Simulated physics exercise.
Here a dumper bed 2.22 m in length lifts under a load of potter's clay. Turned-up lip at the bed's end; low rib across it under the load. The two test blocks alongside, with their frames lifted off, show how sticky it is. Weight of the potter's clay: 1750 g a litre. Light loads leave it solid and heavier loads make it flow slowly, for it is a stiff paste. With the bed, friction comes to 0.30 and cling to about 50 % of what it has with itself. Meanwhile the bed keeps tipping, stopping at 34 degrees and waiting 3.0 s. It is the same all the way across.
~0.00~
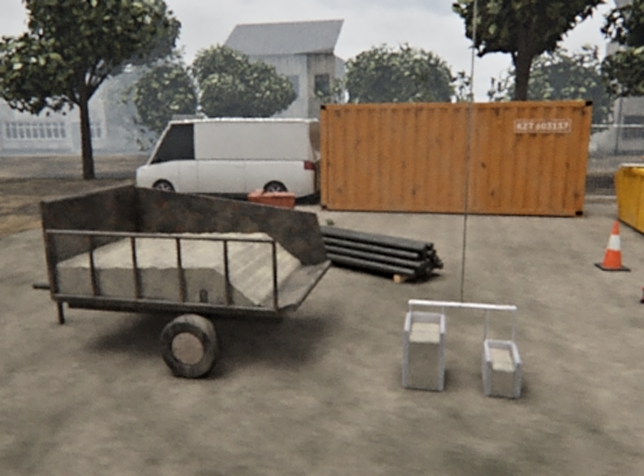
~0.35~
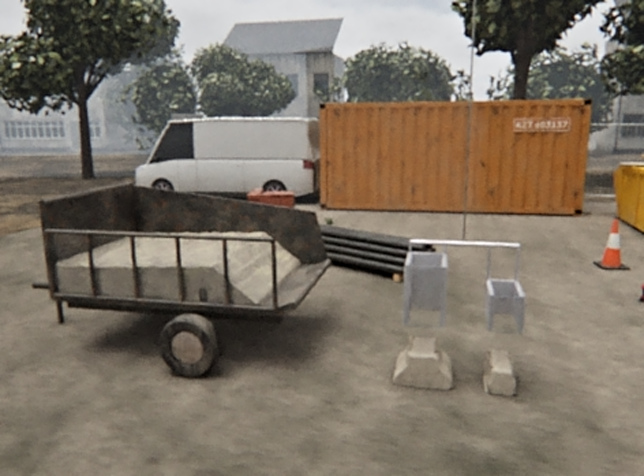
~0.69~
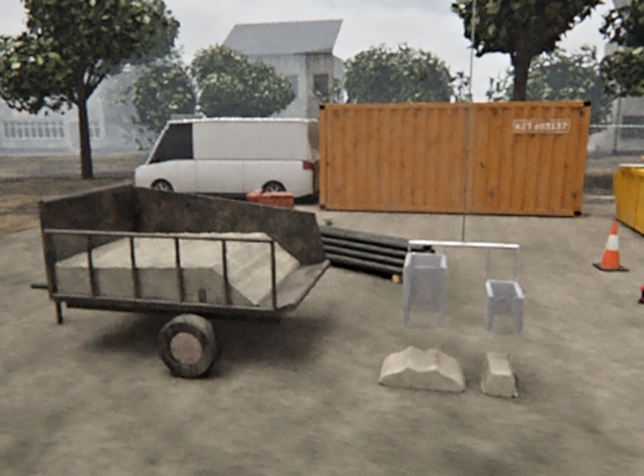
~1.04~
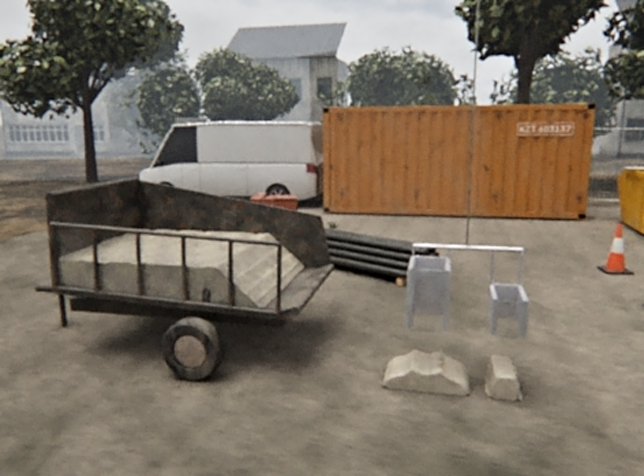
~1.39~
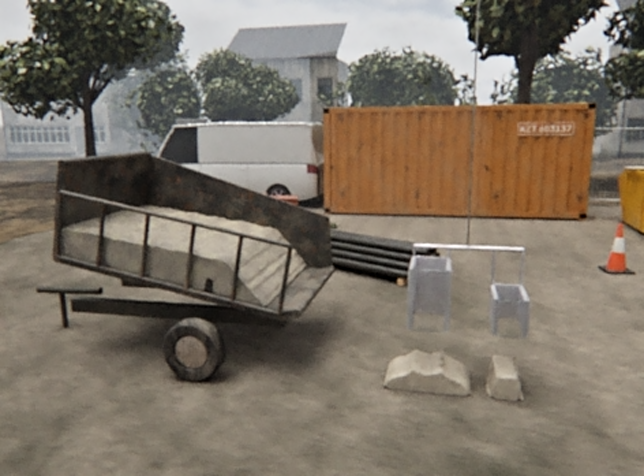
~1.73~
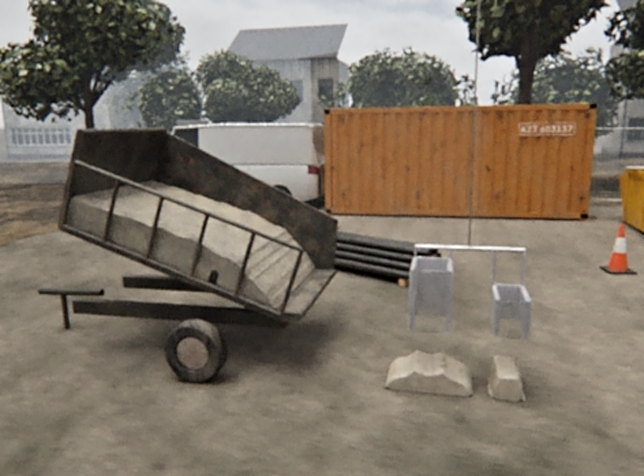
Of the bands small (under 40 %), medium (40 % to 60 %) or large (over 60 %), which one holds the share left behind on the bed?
The one that holds it is small.
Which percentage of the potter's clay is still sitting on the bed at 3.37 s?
Measured share: Around 50 %.
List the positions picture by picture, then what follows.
The first picture shows top of the high end at (47, 205), tilt 0 degrees; foremost bit of the potter's clay at (257, 305); block heights 44 cm, 25 cm (left to right).
The second picture shows top of the high end at (46, 204), tilt 0 degrees; foremost bit of the potter's clay at (256, 304); block heights 30 cm, 23 cm (left to right).
The third picture shows top of the high end at (45, 204), tilt 0 degrees; foremost bit of the potter's clay at (255, 305); block heights 21 cm, 22 cm (left to right).
The fourth picture shows top of the high end at (52, 197), tilt 3 degrees; foremost bit of the potter's clay at (260, 307); block heights 21 cm, 22 cm (left to right).
The fifth picture shows top of the high end at (65, 165), tilt 11 degrees; foremost bit of the potter's clay at (263, 303); block heights 21 cm, 22 cm (left to right).
The sixth picture shows top of the high end at (83, 135), tilt 19 degrees; foremost bit of the potter's clay at (273, 305); block heights 21 cm, 22 cm (left to right).
After 2.22 s, the tilt is 31 degrees and 100 % is on the bed.
After 2.80 s, the tilt is 34 degrees and 83 % is on the bed.
After 3.37 s, the tilt is 34 degrees and 49 % is on the bed.
After 3.95 s, the tilt is 34 degrees and 27 % is on the bed.
After 5.43 s, the tilt is 34 degrees and 22 % is on the bed.
